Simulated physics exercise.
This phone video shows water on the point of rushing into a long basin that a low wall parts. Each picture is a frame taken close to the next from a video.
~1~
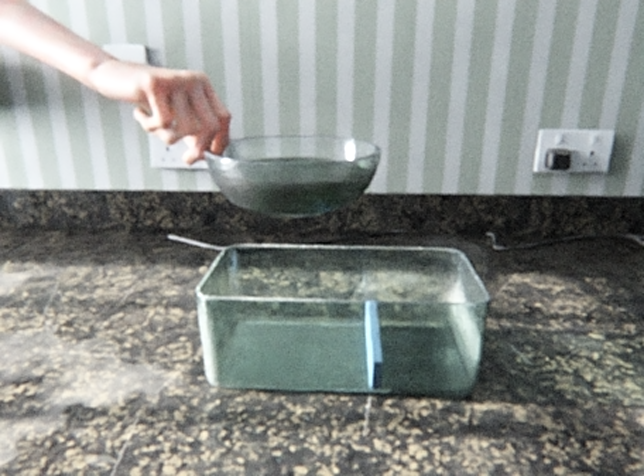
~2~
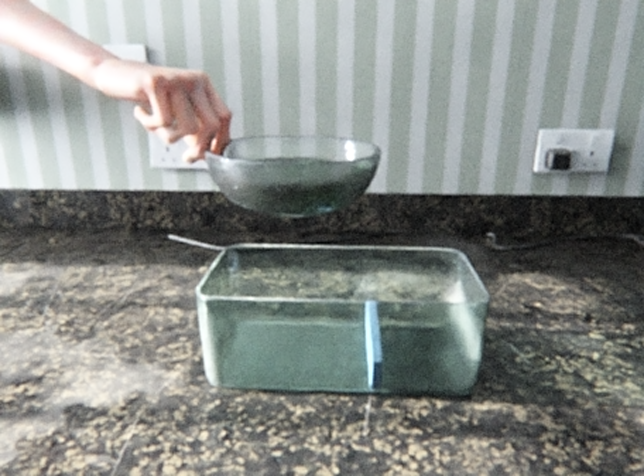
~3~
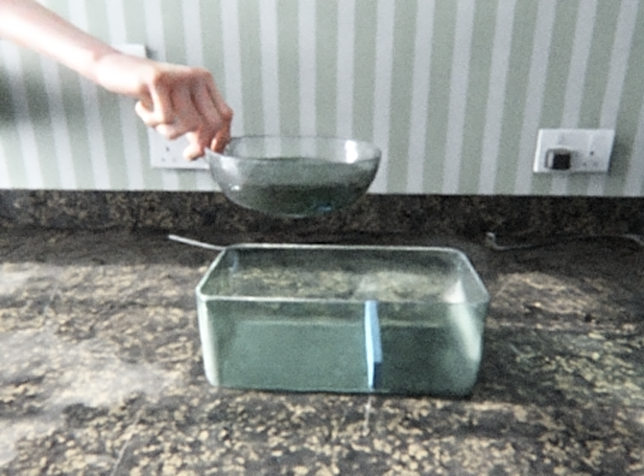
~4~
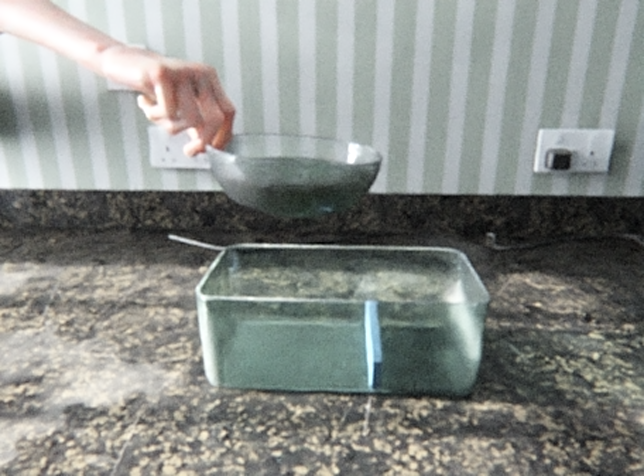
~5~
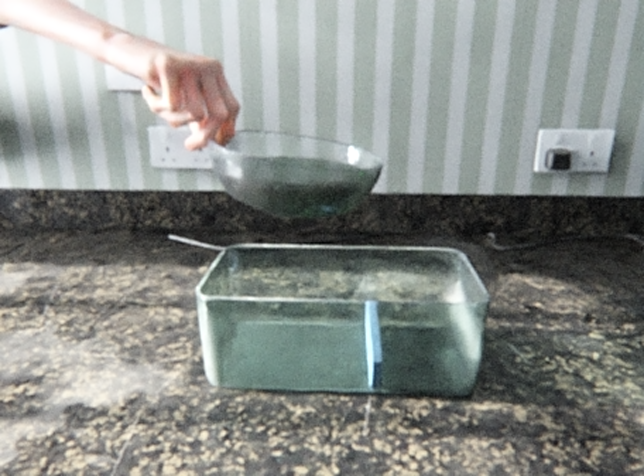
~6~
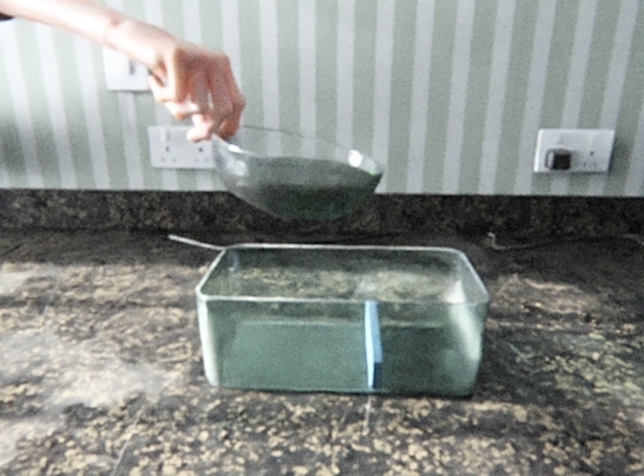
A hand slowly tilts a clear glass bowl of water rightward above a divided basin.
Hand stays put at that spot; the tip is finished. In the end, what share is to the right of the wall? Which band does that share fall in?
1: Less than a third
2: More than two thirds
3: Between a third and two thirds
Option 2: More than two thirds.
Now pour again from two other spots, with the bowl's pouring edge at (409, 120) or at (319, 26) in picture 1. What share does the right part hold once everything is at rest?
70 % and 50 %.
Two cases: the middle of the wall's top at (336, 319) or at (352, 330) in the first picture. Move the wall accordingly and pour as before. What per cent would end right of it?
I'd expect near 95 percent the first time and near 85 percent the next.
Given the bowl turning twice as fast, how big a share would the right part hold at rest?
Around 60 per cent ends up there.
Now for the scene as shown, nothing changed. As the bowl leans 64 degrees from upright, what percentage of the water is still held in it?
35 per cent or so.
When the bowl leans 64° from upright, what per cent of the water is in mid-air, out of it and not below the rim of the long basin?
Airborne share: Approx. 30 %.
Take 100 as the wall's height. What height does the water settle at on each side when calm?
On the left it is 20 per cent, on the right 90.
A moment on, the bowl is tipped part way and 37 per cent is still to pour, 0 is left of the wall and 32 right of it.
Next, the bowl is tipped on its side and 1 per cent is still to pour, 21 is left of the wall and 76 right of it.
Then the bowl is tipped right over and 0 per cent is still to pour, 26 is left of the wall and 74 right of it.
Later the bowl is tipped right over and 0 per cent is still to pour, 26 is left of the wall and 74 right of it.
In the end 26 per cent lies left of the wall, 74 right of it and 1 outside.
